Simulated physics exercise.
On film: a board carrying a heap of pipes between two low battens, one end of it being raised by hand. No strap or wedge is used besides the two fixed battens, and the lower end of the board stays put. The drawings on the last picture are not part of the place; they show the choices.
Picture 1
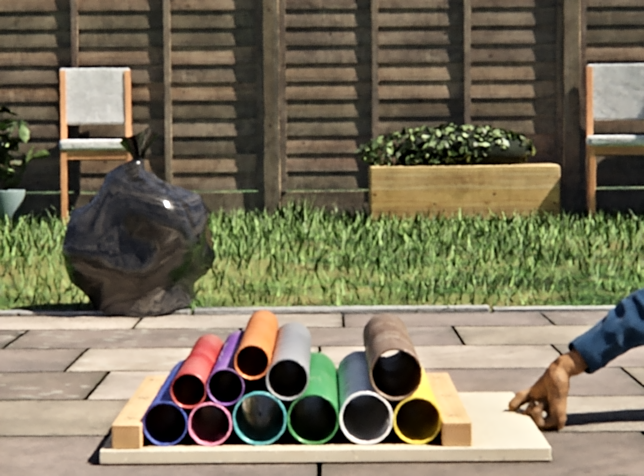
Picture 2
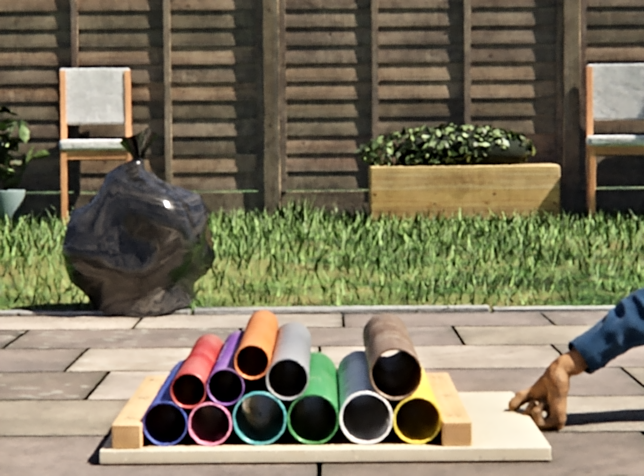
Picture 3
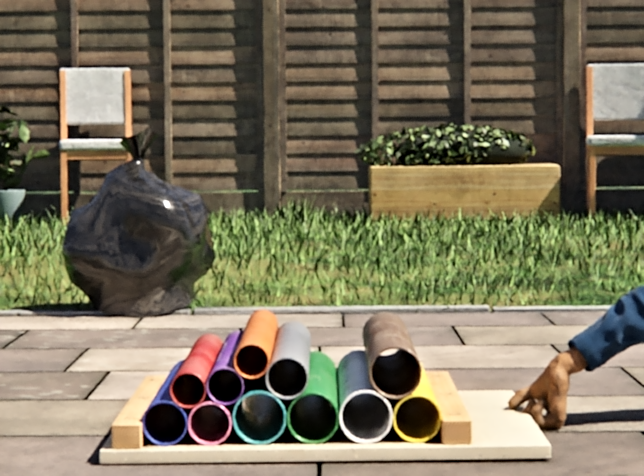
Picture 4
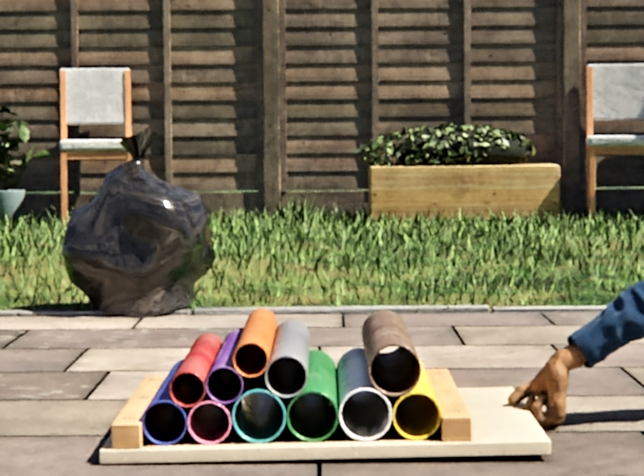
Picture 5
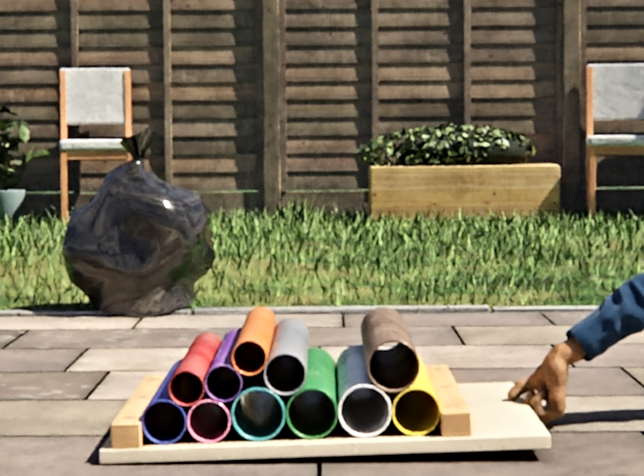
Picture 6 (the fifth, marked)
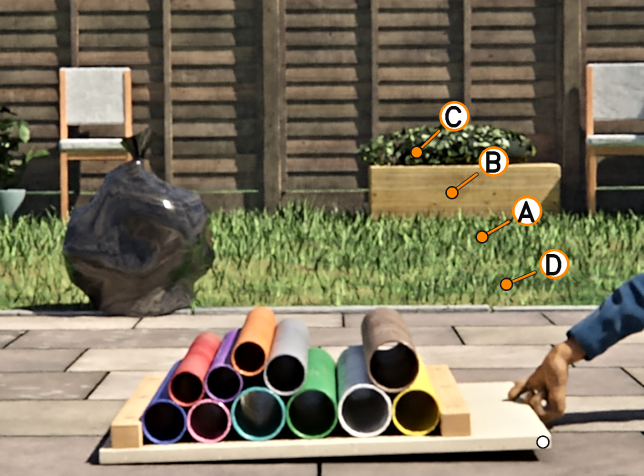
A hand in a blue sleeve, at the right edge of a paved patio seen from a low, fixed view, grips the end of a pale board. On the board, between two wooden battens, lie blue, pink, red, purple, orange, turquoise, grey, green, white, yellow and brown pipes, with a black bag, grass and fence behind. The hand raises the board's right end very slightly, the pipes barely shifting with it.
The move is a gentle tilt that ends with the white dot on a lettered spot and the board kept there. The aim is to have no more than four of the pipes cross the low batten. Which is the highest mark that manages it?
Lift it to A and no more.
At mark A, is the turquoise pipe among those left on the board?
Yes.
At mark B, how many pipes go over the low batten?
The count is five.
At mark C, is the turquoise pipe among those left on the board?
The turquoise pipe: Yes.
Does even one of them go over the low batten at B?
Yes, at B.
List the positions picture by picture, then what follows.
The first picture shows board (325, 414); blue pipe (165, 424); pink pipe (210, 424).
The second picture shows pink pipe (210, 424); turquoise pipe (259, 418).
The third picture shows board (325, 413); white pipe (366, 417); yellow pipe (417, 418); purple pipe (225, 386).
The fourth picture shows board (325, 411); blue pipe (164, 423); pink pipe (209, 423).
The fifth picture shows board (324, 408); blue pipe (164, 422); pink pipe (209, 421).
On the marked copy, A at (482, 237); B at (452, 193); C at (417, 152); D at (506, 284); the white dot at (543, 442).
With A. Early on, board at 18°.
Further on, board at 30°.
At the end, board at 30°, three over the low batten (purple, red, orange).
As for the rest, B five over the low batten; C five over the low batten; D none over the low batten.
